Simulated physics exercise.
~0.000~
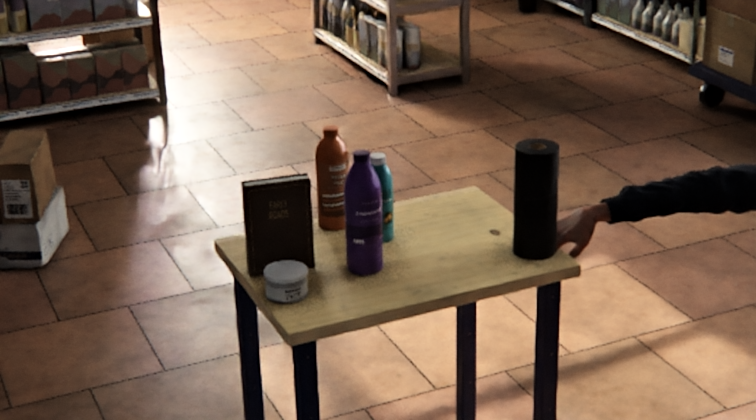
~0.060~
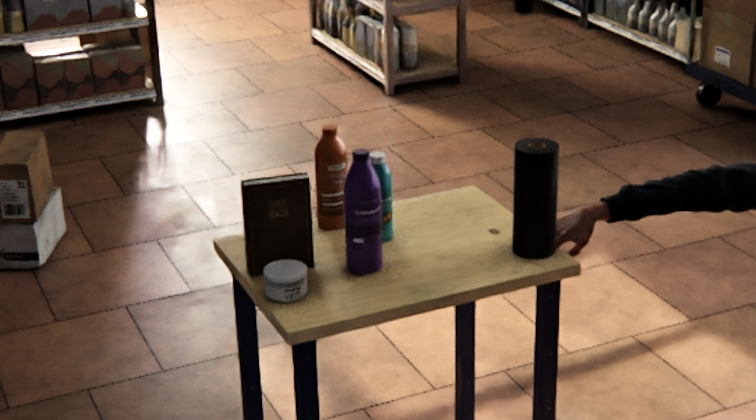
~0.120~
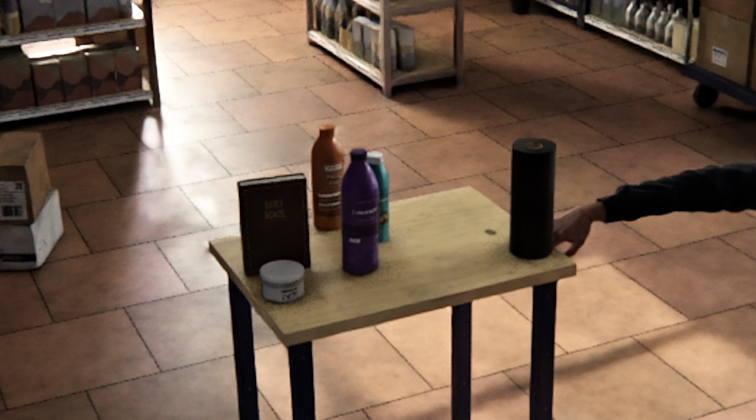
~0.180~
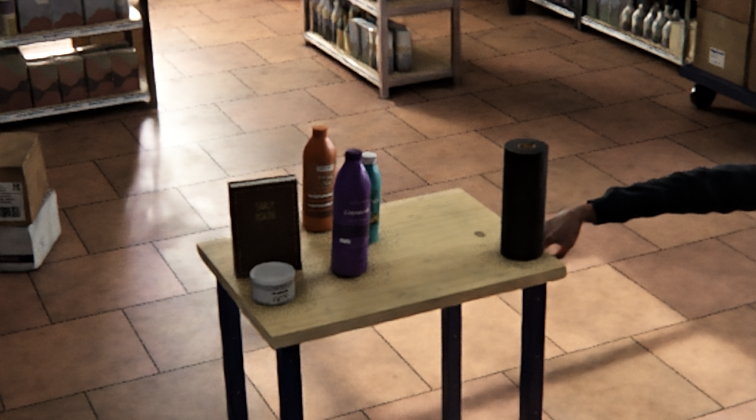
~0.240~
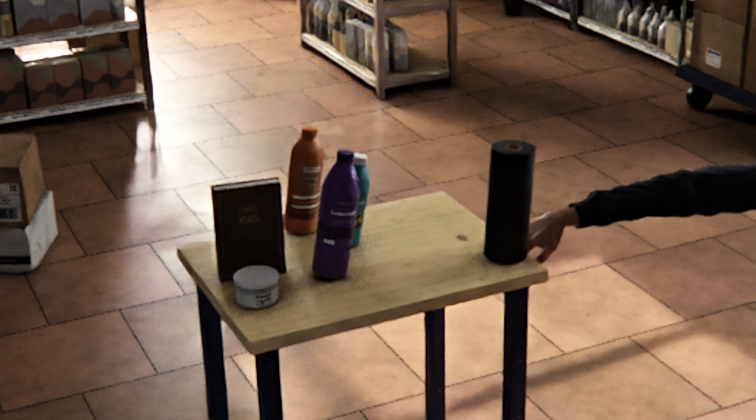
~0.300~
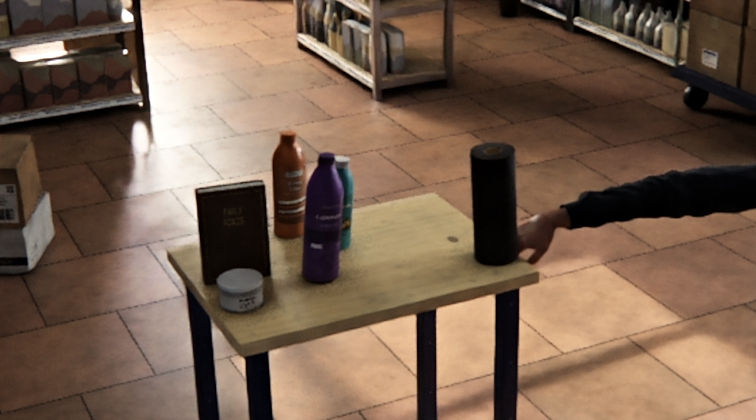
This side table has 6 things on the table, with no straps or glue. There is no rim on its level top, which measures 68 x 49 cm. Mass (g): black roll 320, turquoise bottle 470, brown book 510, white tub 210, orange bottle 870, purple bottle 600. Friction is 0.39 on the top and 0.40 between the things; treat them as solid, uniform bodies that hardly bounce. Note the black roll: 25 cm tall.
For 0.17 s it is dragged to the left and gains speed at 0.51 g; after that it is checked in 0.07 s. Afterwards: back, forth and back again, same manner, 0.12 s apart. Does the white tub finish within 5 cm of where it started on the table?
No.
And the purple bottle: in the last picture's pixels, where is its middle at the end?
My guess is roughly (303, 260).
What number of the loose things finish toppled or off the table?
The count comes out at 5.
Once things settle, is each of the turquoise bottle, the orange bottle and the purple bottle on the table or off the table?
The turquoise bottle ends on the table; the orange bottle is still on the table; the purple bottle is still on the table.
Around 0.50 s, table along by 8 cm; white tub shifted 3 cm near (235, 292); turquoise bottle at 46° to upright; orange bottle at 42° to upright.
Around 0.70 s, white tub shifted 3 cm near (274, 286); black roll on its side; turquoise bottle on its side.
Around 1.10 s, table along by 10 cm; white tub shifted 5 cm near (219, 300); black roll on its side; turquoise bottle on its side.
Around 1.60 s, white tub now off the table; black roll on its side; turquoise bottle on its side.
Finally (4.0 s), off the table, white tub; on their side or leaning hard on the table, black roll, turquoise bottle, orange bottle and purple bottle; the last one still in place (within 5 cm).
